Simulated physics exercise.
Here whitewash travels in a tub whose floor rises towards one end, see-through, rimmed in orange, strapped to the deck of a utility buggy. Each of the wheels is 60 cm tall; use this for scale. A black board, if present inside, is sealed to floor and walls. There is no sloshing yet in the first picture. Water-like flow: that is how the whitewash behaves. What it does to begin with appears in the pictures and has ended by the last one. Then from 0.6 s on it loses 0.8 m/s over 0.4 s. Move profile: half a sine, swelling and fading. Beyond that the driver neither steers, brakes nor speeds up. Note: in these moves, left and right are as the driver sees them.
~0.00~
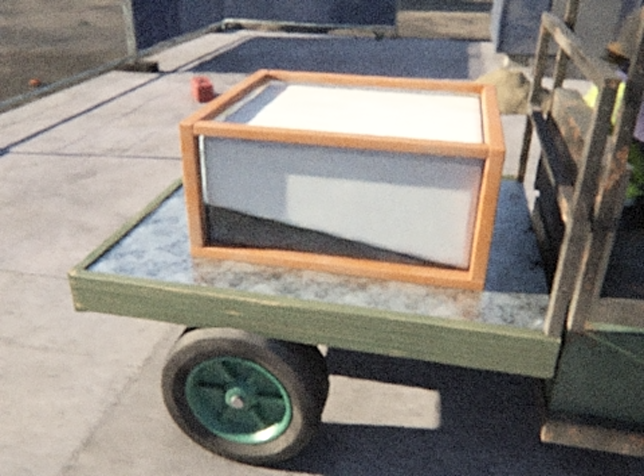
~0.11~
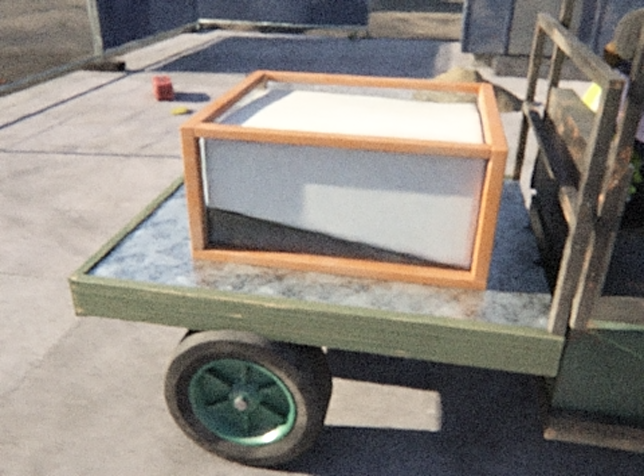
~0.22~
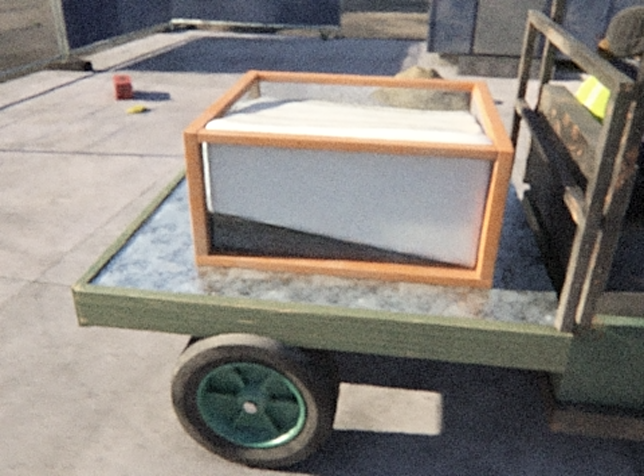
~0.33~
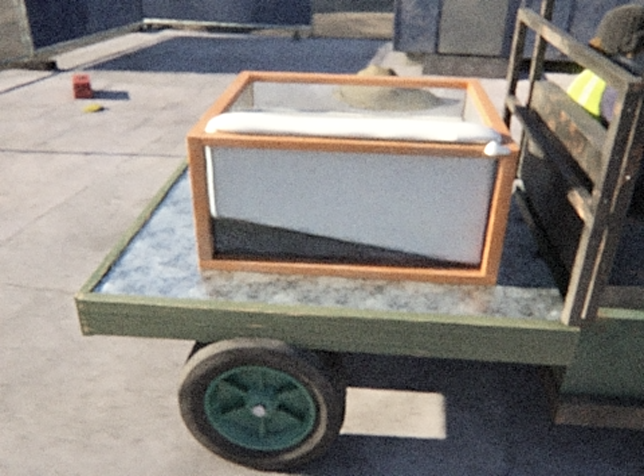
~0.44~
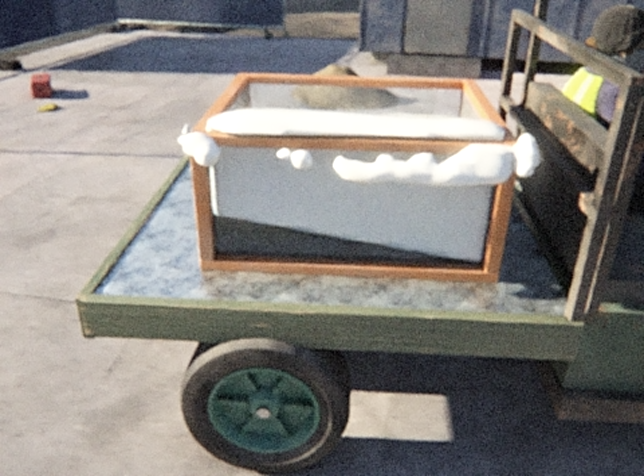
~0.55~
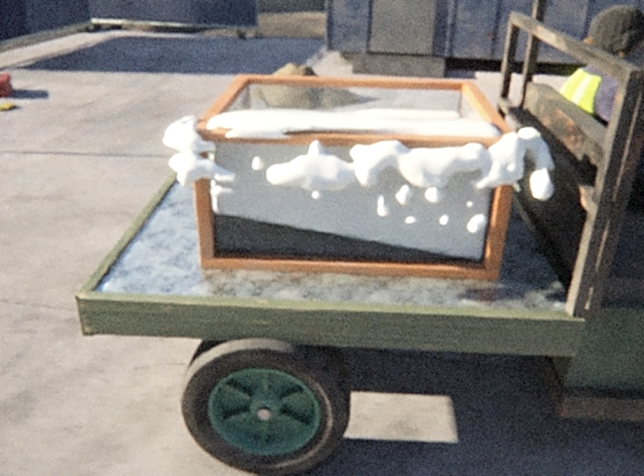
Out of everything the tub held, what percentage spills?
Some 13 per cent goes overboard.
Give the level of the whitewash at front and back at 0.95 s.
Approx. 52 cm front, approx. 30 cm back.
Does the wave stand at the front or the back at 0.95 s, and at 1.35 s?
Higher at the forward side, then higher at the forward side.
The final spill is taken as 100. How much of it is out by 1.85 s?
70 %.
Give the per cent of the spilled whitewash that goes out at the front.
About 40 percent.
After 0.95 s front 51 cm, middle 42 cm, back 31 cm above the lowest part of the floor; the loss stands at 3 per cent, over the near side, a little elsewhere.
After 1.35 s front 43 cm, middle 40 cm, back 31 cm above the lowest part of the floor; the loss stands at 7 per cent, over the front and the near side, a little elsewhere.
After 1.85 s front 28 cm, middle 35 cm, back 47 cm above the lowest part of the floor; the loss stands at 9 per cent, over the front and the near side, a little elsewhere.
After 3.98 s the loss stands at 13 per cent, over the front and the back, a little elsewhere, 32 of 255 litres.
